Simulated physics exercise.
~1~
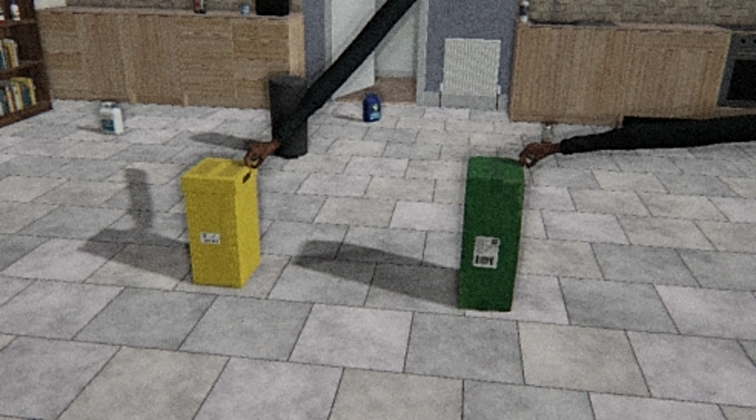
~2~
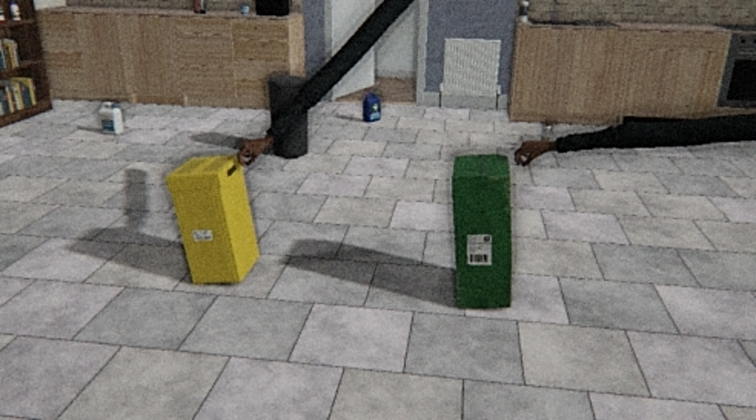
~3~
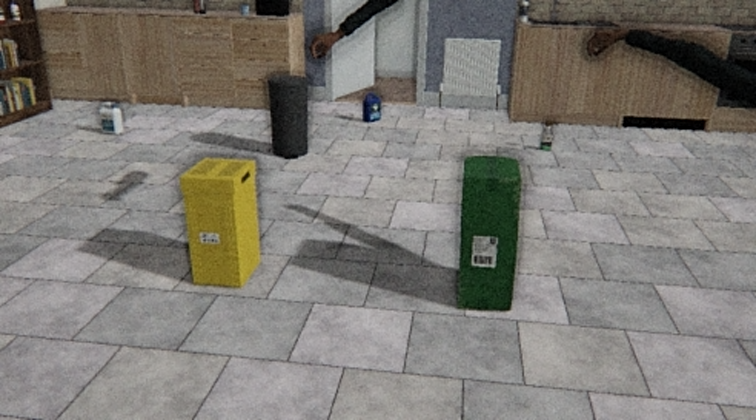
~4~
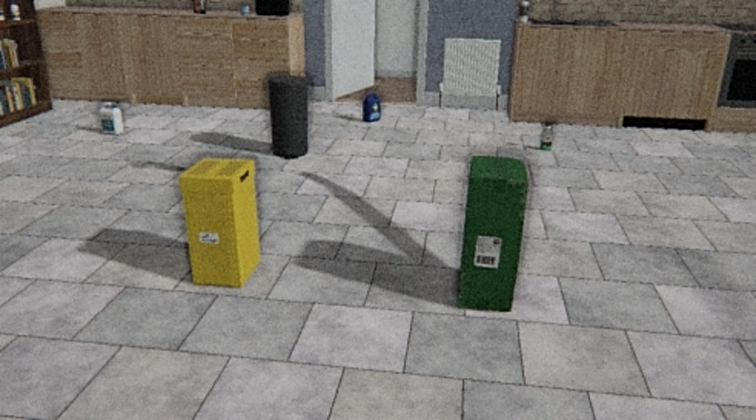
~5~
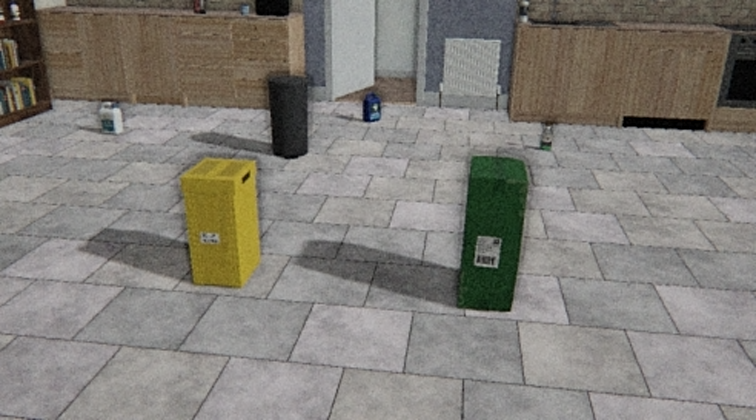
Two dark-sleeved arms reach in from the top and right over a grey tiled kitchen floor, seen from slightly above by a still camera. One hand is at the top of a yellow tote on the left, the other at a tall green parcel on the right, with a dark bin, wooden cabinets and a doorway behind. Both things tip slightly to the left as the hands come away. The arms draw back while the tote and the parcel rock upright again. The arms leave view, and both stand still on their bases.
